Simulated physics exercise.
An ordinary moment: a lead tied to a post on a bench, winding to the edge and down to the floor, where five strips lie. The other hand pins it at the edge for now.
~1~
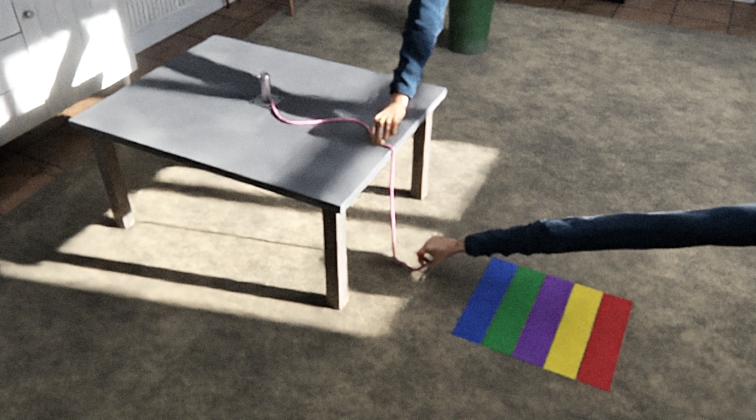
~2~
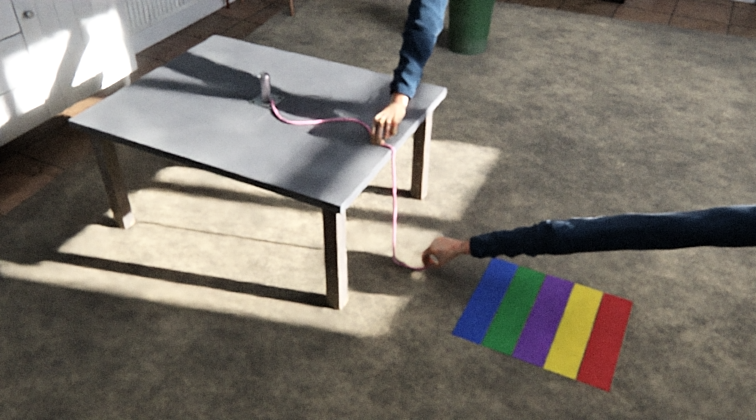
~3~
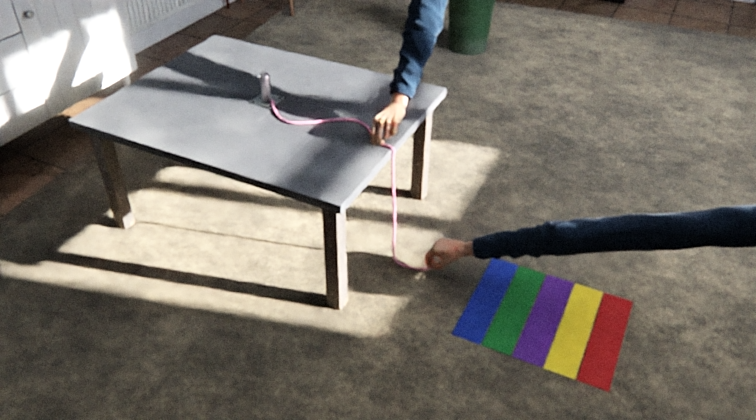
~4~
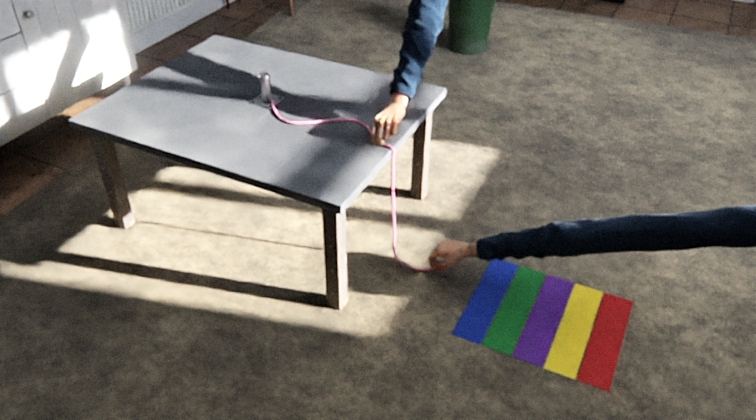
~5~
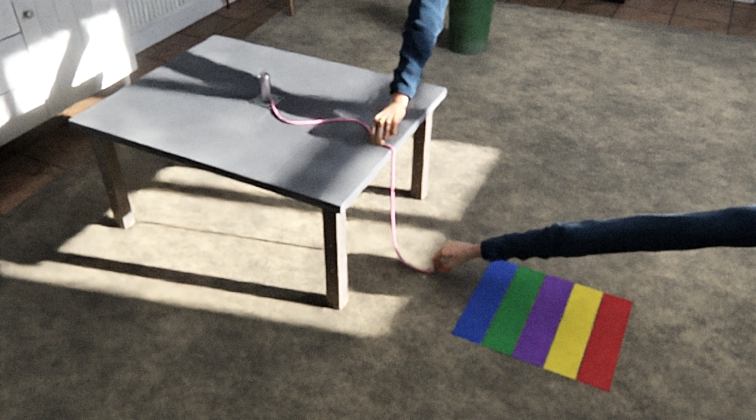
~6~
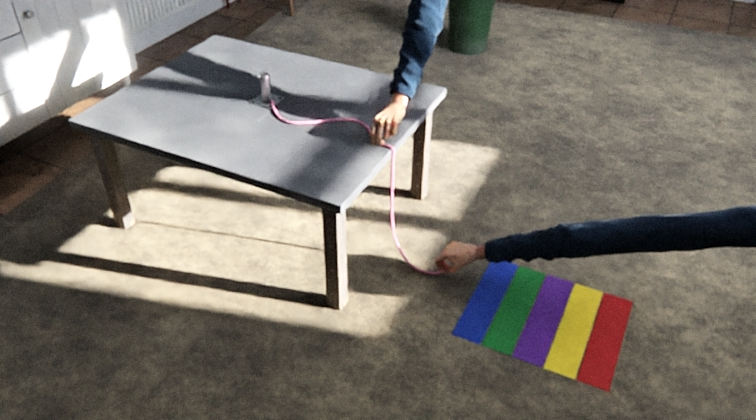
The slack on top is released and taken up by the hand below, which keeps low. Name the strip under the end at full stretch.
The purple one.
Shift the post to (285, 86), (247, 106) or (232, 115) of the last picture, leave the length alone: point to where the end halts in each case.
Near (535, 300), (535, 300) and (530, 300).
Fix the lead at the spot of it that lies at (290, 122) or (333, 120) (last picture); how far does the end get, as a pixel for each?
The places are (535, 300) and (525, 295).
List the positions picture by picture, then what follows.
The first picture shows end (425, 264); blue (473, 324); green (503, 335); purple (534, 346); yellow (565, 357); red (597, 368).
The second picture shows end (429, 265); lead through (276, 114) (323, 121) (369, 130) (393, 164) (395, 212) (394, 254).
The third picture shows end (432, 266).
The fourth picture shows end (436, 268); lead through (276, 114) (323, 121) (369, 130) (393, 164) (393, 212) (396, 255).
The fifth picture shows end (440, 269).
The sixth picture shows end (444, 270); lead through (276, 114) (323, 121) (369, 130) (393, 164) (392, 211) (404, 256).
Soon after, end near (489, 286); over blue.
After that, end near (527, 298); over green.
At the stop, end near (549, 305); over purple. It halts on the purple strip.
